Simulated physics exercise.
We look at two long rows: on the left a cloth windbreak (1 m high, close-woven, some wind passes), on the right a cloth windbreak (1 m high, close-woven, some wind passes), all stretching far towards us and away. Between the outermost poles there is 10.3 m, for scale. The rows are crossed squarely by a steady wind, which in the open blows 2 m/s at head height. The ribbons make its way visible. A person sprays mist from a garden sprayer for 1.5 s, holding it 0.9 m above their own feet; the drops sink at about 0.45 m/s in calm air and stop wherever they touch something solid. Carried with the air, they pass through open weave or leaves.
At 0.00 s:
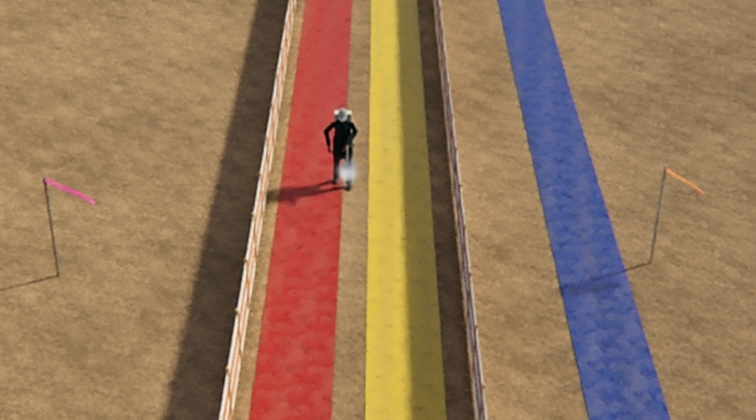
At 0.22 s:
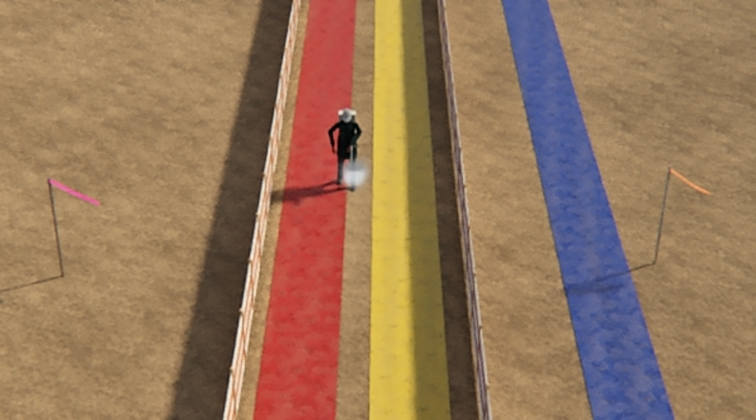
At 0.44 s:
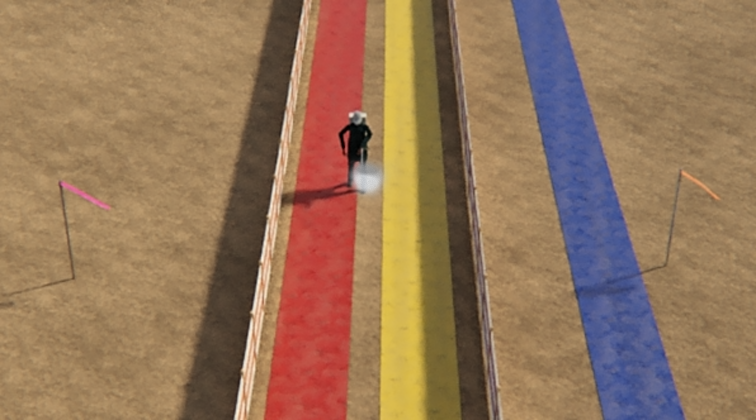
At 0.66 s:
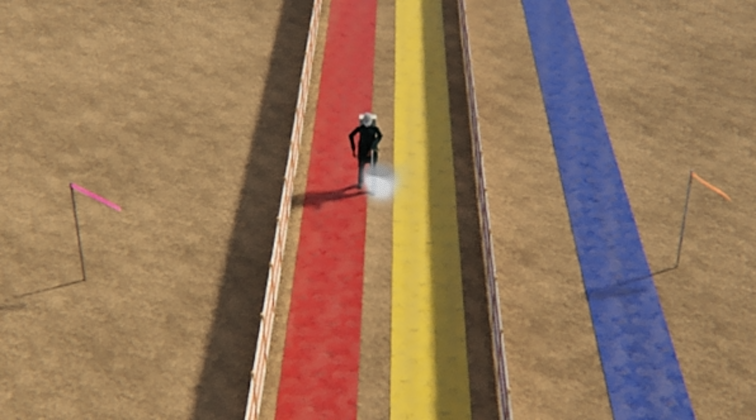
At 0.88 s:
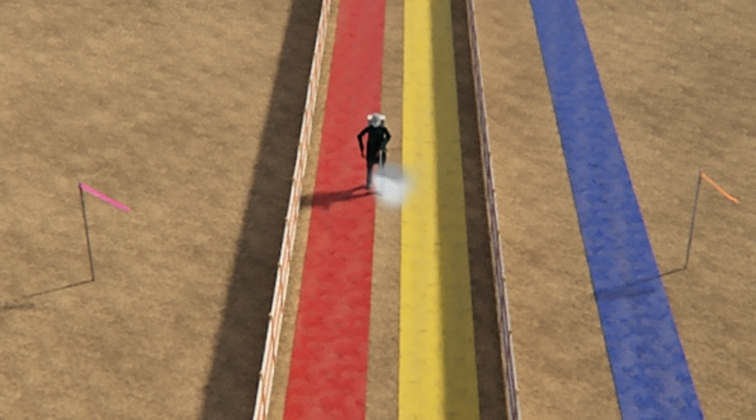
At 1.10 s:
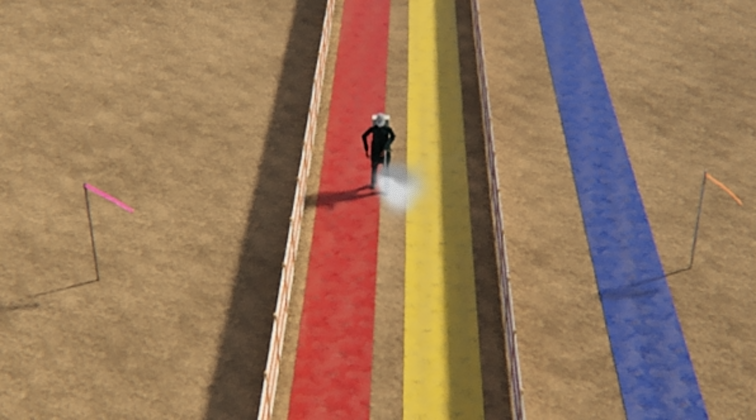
White mist puffs out beside a dark figure between two fences and slowly spreads rightward.
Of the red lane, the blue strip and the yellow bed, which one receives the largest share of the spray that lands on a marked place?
The yellow one.
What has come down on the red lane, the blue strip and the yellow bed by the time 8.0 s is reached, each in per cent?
The shares are around 0 percent red, 0 percent blue, 65 percent yellow.
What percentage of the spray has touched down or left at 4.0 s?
Near 75 %.
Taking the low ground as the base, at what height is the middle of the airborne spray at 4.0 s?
Roughly 0.4 m up.
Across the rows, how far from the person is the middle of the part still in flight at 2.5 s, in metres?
It comes to roughly 0.5 m.
After 2.5 s, 78 % is in the air or yet to come; 0 % lies on the blue strip, 9 % on the yellow bed and 0 % on the red lane; the middle of what still flies is 0.4 m above the low ground, near (411, 200).
After 4.0 s, 25 % is in the air or yet to come; 0 % lies on the blue strip, 48 % on the yellow bed and 0 % on the red lane; the middle of what still flies is 0.3 m above the low ground, near (433, 204).
After 8.0 s, 1 % is in the air or yet to come; 0 % lies on the blue strip, 67 % on the yellow bed and 0 % on the red lane.
After 20.0 s, 0 % is in the air or yet to come; 0 % lies on the blue strip, 67 % on the yellow bed and 0 % on the red lane.
After 45.0 s, 0 % is in the air or yet to come; 0 % lies on the blue strip, 67 % on the yellow bed and 0 % on the red lane.
